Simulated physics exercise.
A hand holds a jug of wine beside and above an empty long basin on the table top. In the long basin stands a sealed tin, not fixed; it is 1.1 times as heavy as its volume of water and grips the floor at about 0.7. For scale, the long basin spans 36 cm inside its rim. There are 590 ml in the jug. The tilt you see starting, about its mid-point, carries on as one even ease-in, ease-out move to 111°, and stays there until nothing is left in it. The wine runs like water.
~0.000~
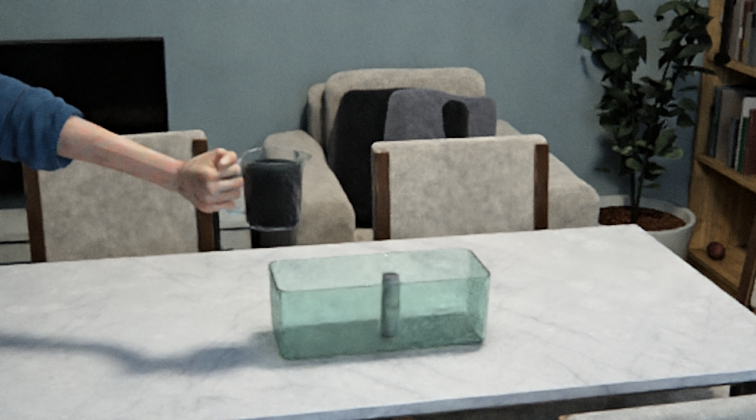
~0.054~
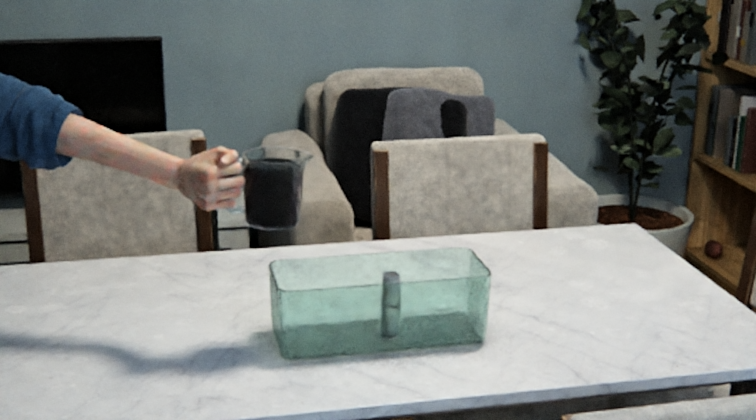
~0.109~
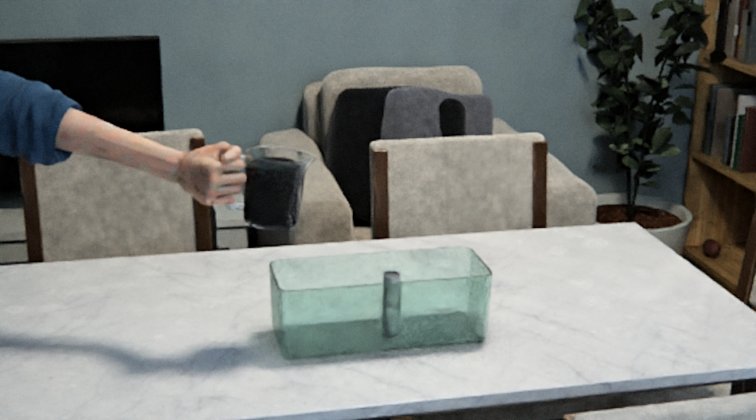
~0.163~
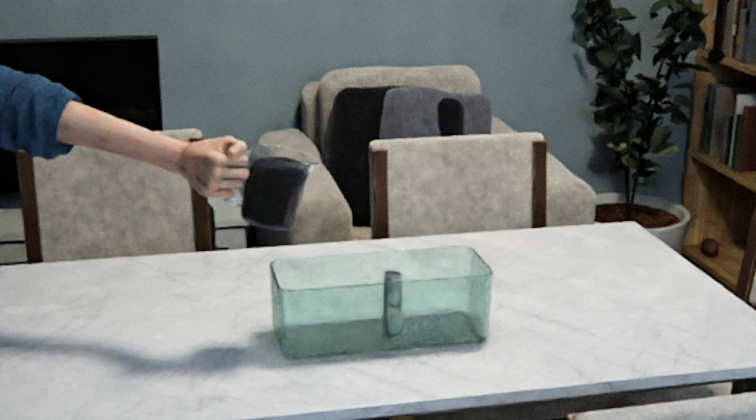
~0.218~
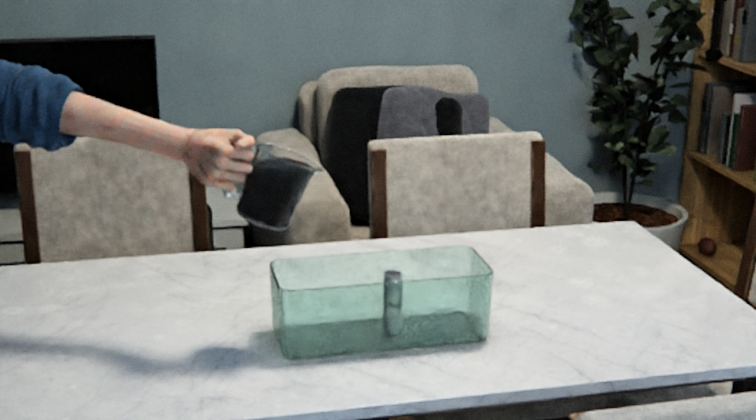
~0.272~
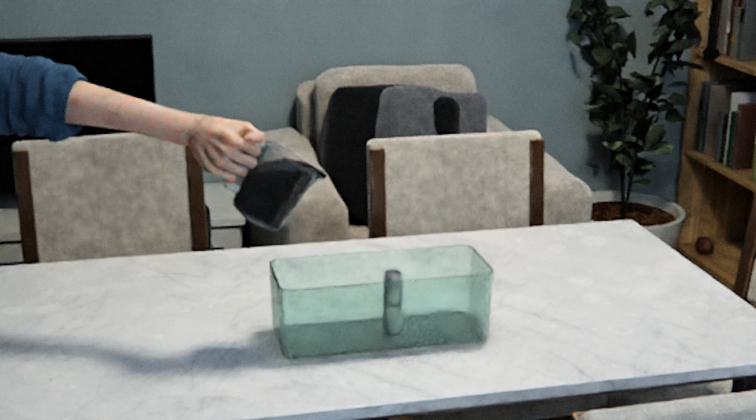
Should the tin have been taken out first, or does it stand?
It stays up.
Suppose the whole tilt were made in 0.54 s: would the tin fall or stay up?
The tin remains upright.
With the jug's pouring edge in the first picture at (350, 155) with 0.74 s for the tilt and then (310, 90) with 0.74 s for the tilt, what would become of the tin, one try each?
First it falls; then it falls.
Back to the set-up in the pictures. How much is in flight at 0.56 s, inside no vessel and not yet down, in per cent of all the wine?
About 28 per cent.
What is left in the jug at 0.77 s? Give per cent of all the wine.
Near 10 in a hundred.
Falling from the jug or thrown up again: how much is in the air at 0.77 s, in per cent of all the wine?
Some 14 per cent.
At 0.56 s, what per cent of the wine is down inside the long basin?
Some 18 per cent.
After 0.56 s the tilt is 96° and 55 per cent is still to pour; the tin stands where it began.
After 0.77 s the tilt is 111° and 10 per cent is still to pour; the tin stands where it began.
After 1.00 s the tilt is 111° and 0 per cent is still to pour; the tin stands where it began.
After 1.24 s the tilt is 111° and 0 per cent is still to pour; the tin stands where it began.
In the end the tin stands where it began.
